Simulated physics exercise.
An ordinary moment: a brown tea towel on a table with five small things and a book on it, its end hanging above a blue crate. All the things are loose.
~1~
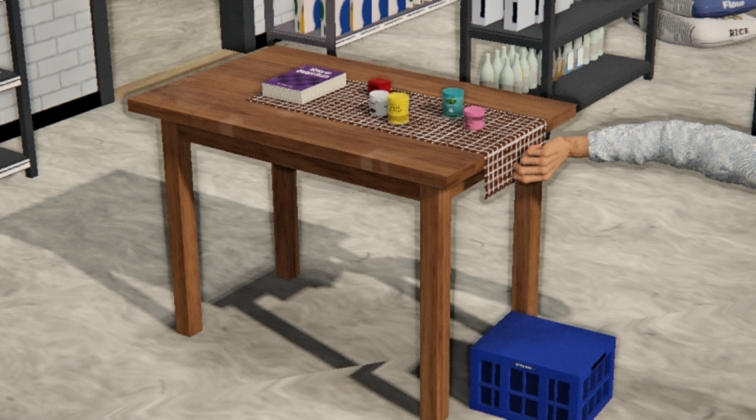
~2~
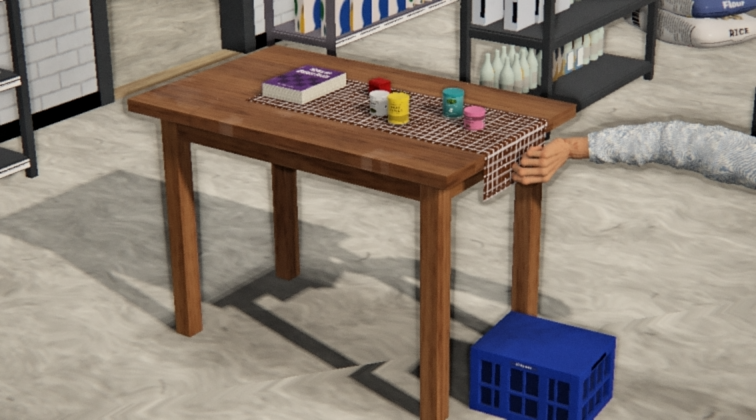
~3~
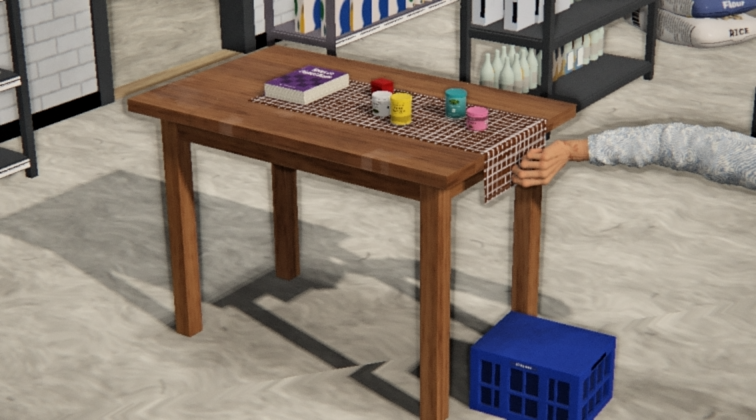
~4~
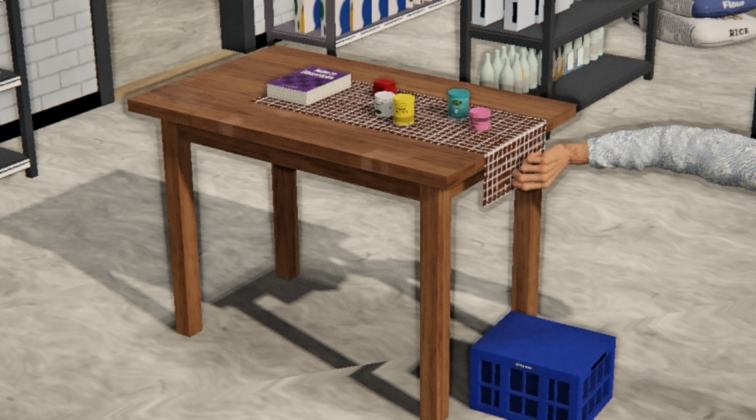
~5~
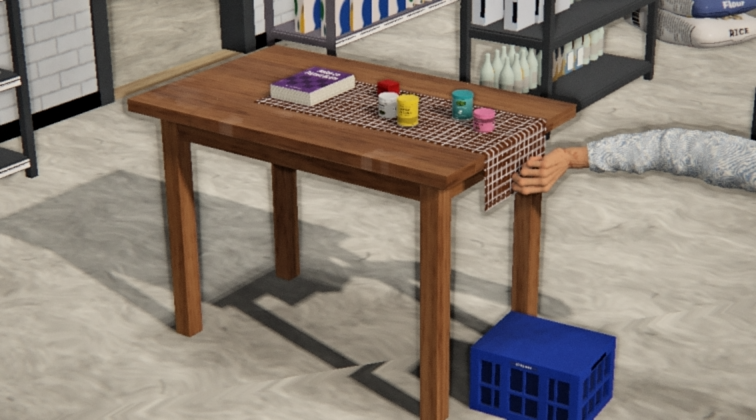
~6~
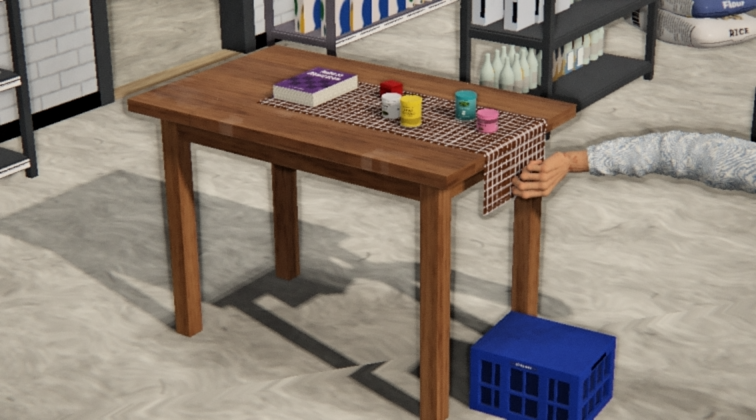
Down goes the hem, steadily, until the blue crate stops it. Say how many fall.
It carries off four.
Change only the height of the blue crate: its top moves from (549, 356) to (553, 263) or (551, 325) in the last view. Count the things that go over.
It would be 1 and 3.
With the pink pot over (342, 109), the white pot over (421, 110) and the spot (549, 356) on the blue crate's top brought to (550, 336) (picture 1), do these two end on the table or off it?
The pink pot keeps its place on top, the white pot comes down.
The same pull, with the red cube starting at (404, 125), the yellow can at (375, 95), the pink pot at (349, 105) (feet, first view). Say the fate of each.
The red cube drops off, the yellow can keeps its place on top, the pink pot holds on.
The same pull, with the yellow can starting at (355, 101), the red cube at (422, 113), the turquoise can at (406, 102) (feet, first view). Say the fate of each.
The yellow can holds on; the red cube comes down; the turquoise can falls.
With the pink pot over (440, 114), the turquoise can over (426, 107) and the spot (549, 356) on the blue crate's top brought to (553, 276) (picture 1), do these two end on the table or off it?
The pink pot survives, the turquoise can survives.
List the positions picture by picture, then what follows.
Hem (484, 201); pink pot (474, 109); turquoise can (453, 91); yellow can (398, 96); white pot (379, 93); red cube (379, 81); top of the crate (549, 356), in the first picture.
Hem (483, 202); pink pot (475, 110), in the second picture.
Hem (485, 205); turquoise can (456, 92), in the third picture.
Hem (483, 208); yellow can (404, 97); top of the crate (549, 356), in the fourth picture.
Hem (485, 213); white pot (388, 95), in the fifth picture.
Hem (483, 216); pink pot (488, 112); turquoise can (466, 94); yellow can (411, 99); white pot (392, 96); red cube (391, 83), in the sixth picture.
Soon after, hem near (515, 252); pink pot gone.
Then, hem near (515, 291); pink pot and turquoise can gone.
At rest, hem on the crate; pink pot, turquoise can, yellow can and white pot gone. The answer is four.
